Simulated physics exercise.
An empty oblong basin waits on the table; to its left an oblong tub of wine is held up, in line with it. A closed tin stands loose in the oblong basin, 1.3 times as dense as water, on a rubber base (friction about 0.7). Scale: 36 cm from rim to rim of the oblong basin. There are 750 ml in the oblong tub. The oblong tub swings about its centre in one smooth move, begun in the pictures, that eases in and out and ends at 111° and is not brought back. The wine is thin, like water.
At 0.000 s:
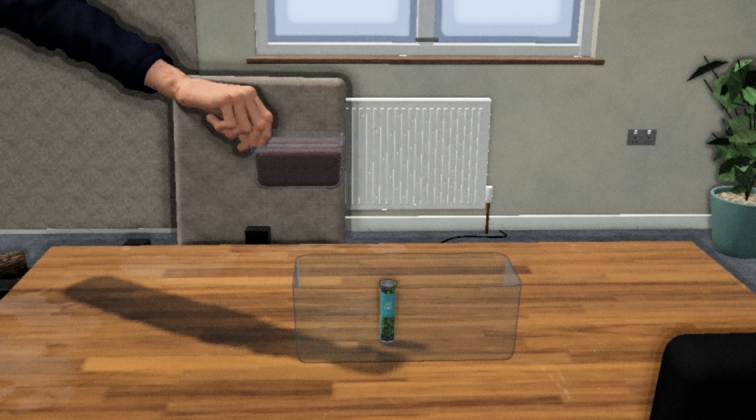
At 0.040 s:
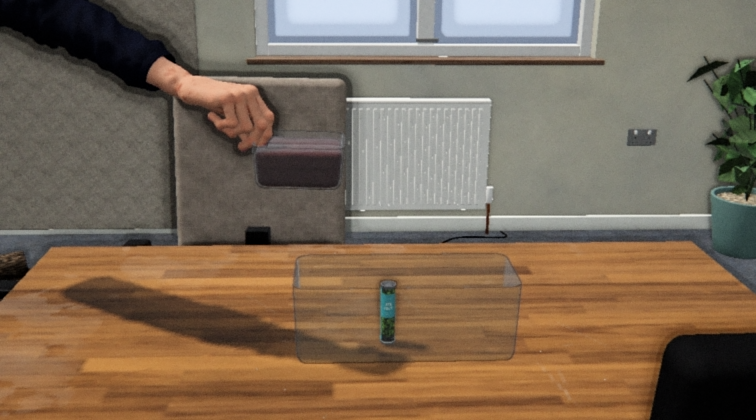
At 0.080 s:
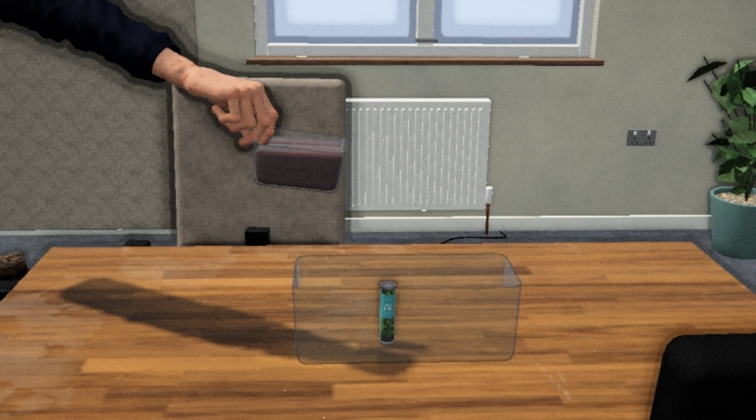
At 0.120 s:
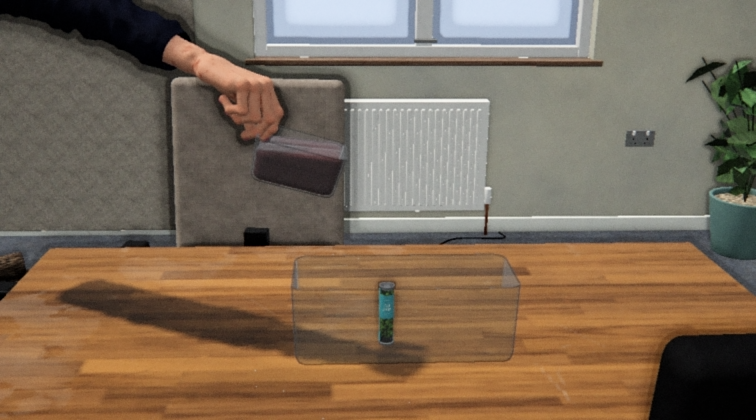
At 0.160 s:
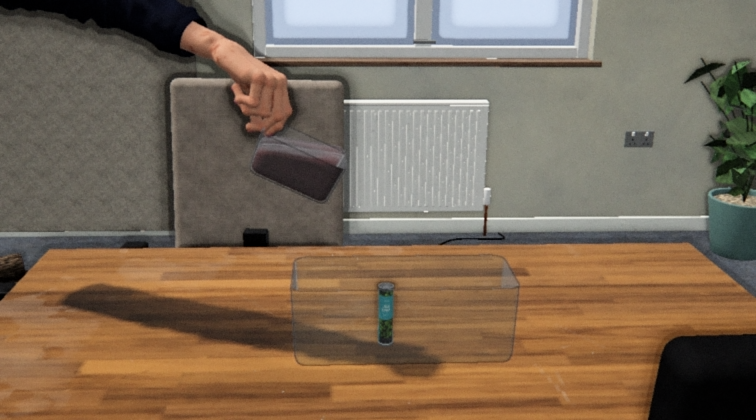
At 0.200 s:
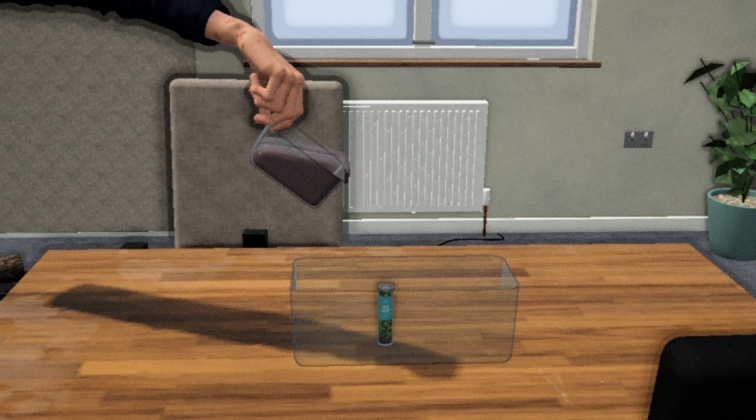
In this clip, a hand holds a clear oblong tub of dark wine above and left of a clear basin with a small green container standing inside, then steadily tilts the tub, lowering its right side.
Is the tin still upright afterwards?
It goes over.
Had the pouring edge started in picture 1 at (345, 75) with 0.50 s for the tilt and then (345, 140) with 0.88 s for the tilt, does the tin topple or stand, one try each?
First it keeps standing; then it keeps standing.
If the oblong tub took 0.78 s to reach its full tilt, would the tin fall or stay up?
Then it remains upright.
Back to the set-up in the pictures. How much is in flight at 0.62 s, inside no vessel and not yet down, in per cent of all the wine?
About 6 per cent.
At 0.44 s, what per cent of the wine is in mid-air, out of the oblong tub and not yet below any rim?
Near 62 in a hundred.
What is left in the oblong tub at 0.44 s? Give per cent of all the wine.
Some 10 per cent.
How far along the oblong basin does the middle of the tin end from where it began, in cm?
About 8.0 cm.
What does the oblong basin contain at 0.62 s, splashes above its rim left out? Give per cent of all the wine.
About 88 per cent.
After 0.44 s the tilt is 107° and 9 per cent is still to pour; the tin stands where it began.
After 0.62 s the tilt is 111° and 1 per cent is still to pour; the tin stands 1 cm from where it began.
After 0.80 s the tilt is 111° and 0 per cent is still to pour; the tin leans 39°.
After 1.00 s the tilt is 111° and 0 per cent is still to pour; the tin lies on its side.
In the end the tin lies on its side.
